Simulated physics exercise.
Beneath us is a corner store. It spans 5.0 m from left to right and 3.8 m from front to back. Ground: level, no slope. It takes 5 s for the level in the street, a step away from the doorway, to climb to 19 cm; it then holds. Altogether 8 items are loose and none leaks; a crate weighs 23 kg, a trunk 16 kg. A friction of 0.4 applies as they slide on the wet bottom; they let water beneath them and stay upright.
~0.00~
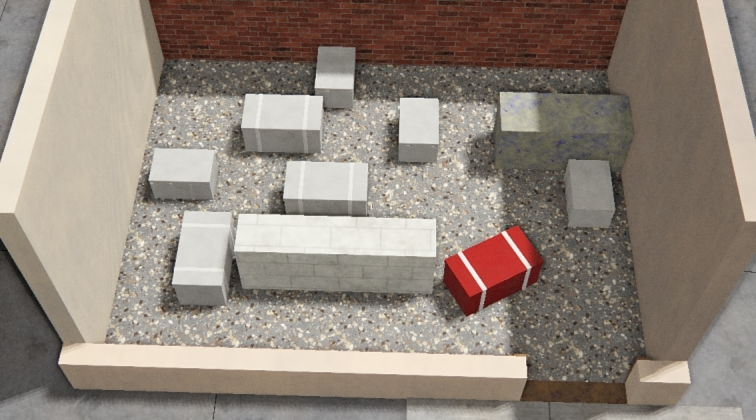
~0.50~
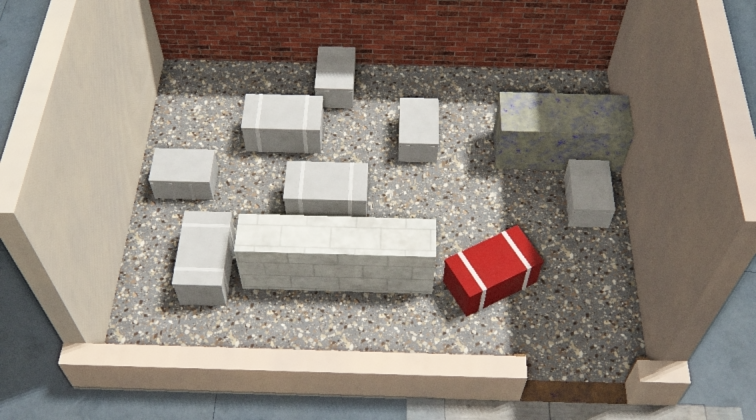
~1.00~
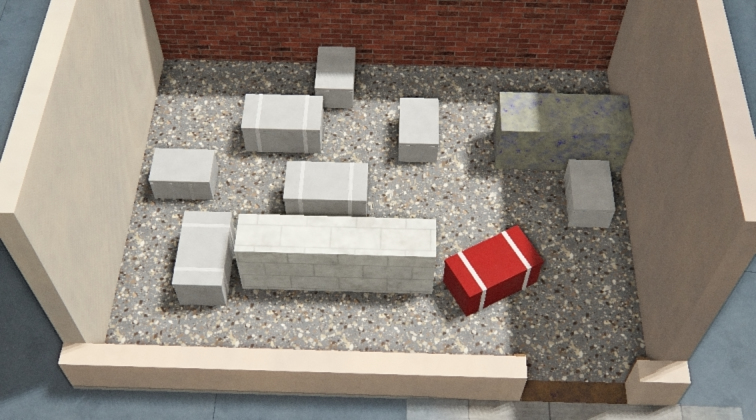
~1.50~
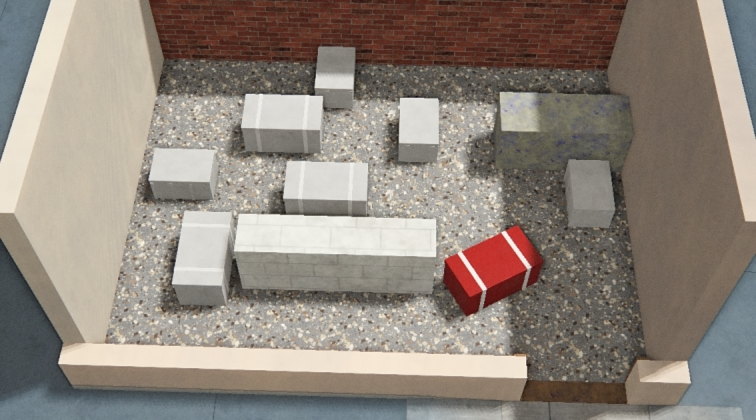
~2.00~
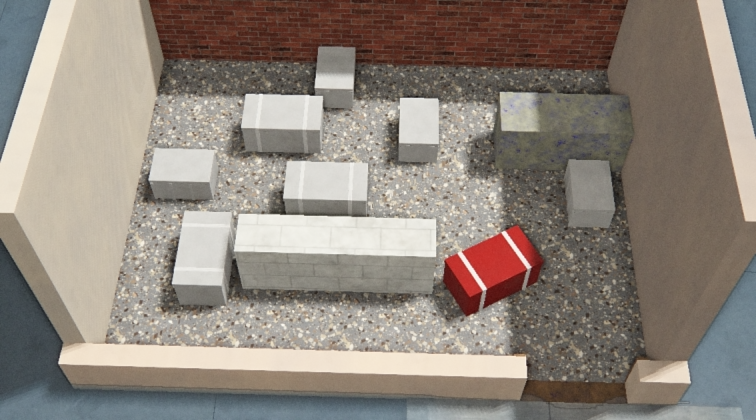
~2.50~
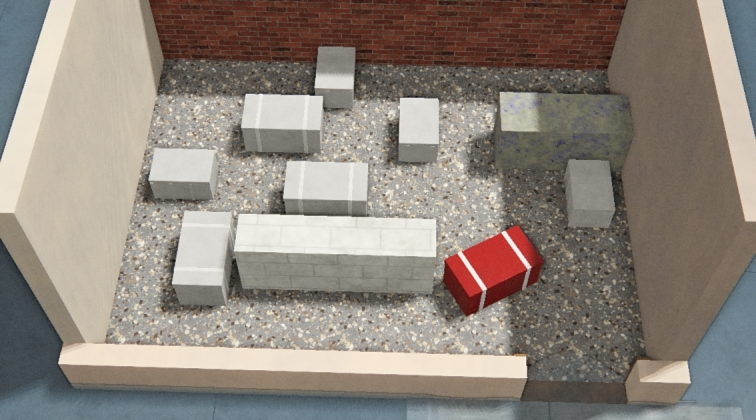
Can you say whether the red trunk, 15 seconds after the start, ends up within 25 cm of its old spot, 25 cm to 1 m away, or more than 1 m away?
My guess: It's a long way from its start.
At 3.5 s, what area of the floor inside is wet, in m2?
Some 1.5 m2 of it.
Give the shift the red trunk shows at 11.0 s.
Shift by then: About 150 cm.
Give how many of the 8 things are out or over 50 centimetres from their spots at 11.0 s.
By my reckoning, 3.
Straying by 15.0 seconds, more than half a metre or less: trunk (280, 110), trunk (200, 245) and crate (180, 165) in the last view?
Order as asked: Above, within, within.
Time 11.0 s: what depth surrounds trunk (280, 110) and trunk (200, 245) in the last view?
Roughly 3 and 3 cm.
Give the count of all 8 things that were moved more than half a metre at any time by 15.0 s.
That comes to 6.
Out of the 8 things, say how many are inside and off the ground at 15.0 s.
That would be 6 of them.
After 3.5 s the red trunk is near (494, 260), 0.0 m from its start, aground; 0 afloat.
After 6.8 s the red trunk is near (456, 216), 0.6 m from its start, aground; 1 afloat.
After 11.0 s the red trunk is near (321, 200), 1.7 m from its start, afloat; 2 afloat.
After 15.0 s the red trunk is near (320, 207), 1.7 m from its start, afloat; 6 afloat.
